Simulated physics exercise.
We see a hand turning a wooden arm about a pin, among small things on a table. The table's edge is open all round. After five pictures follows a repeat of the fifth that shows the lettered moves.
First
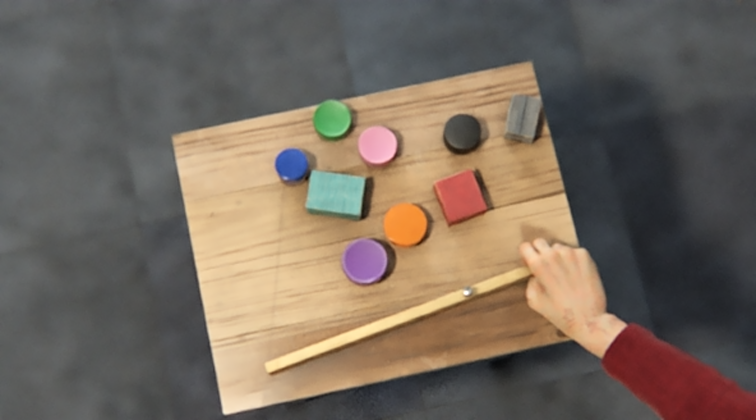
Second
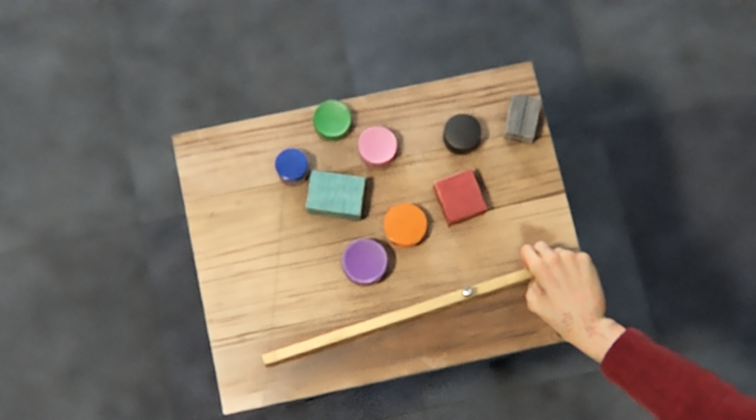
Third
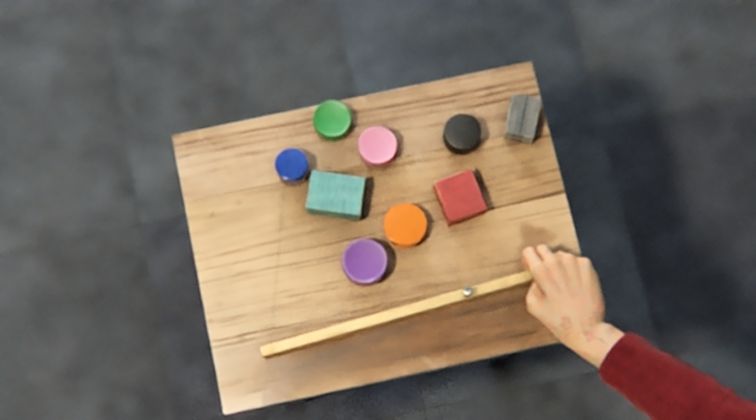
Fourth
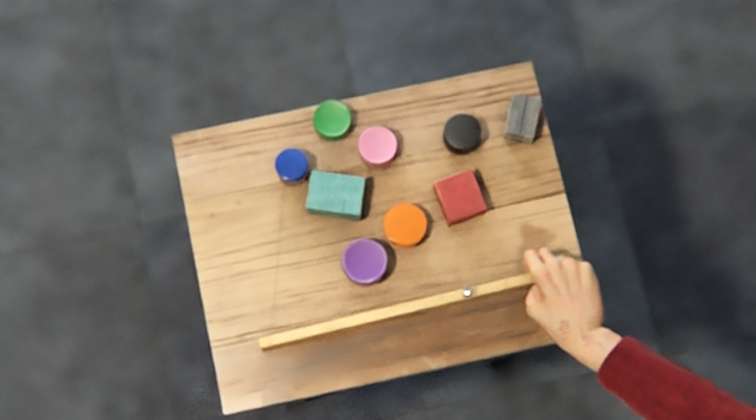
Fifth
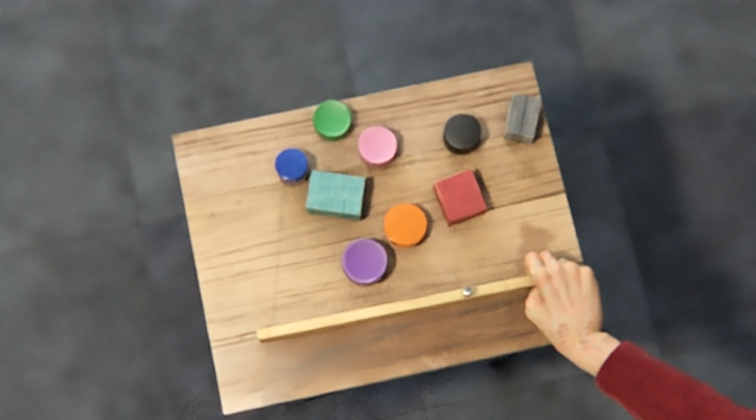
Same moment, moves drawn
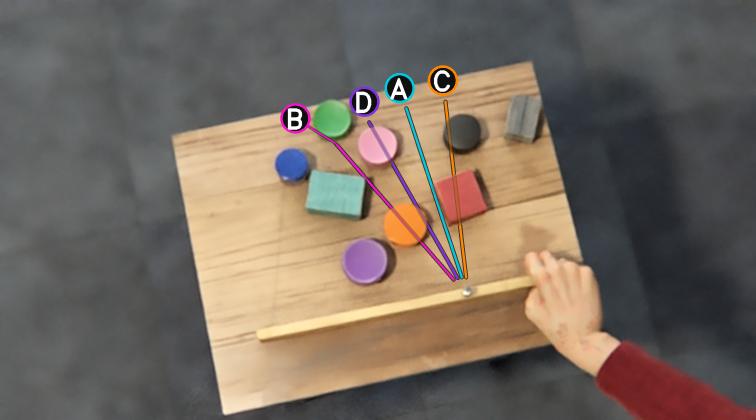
On a wooden table scattered with colourful blocks and round pots, a hand at the right slowly turned a pinned wooden arm, and its long left end swung a little way up toward the purple pot.
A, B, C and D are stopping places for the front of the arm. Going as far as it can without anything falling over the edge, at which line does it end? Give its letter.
It can go as far as C.
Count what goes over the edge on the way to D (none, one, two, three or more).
In all, none.
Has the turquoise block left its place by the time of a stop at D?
Yes.
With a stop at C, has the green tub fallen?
No.
On the marked copy, A at (434, 191); B at (394, 211); C at (455, 188); D at (413, 199).
Following C. Soon after the start, arm (365, 250); turquoise block (335, 191); orange pot (415, 217).
Later, arm (406, 203); green tub (332, 118); pink jar (430, 106).
In the end, arm (453, 186); grey box (537, 115); pink jar (516, 80); nothing has fallen.
As for the rest, A is safe but short; B is safe but short; D is safe but short.
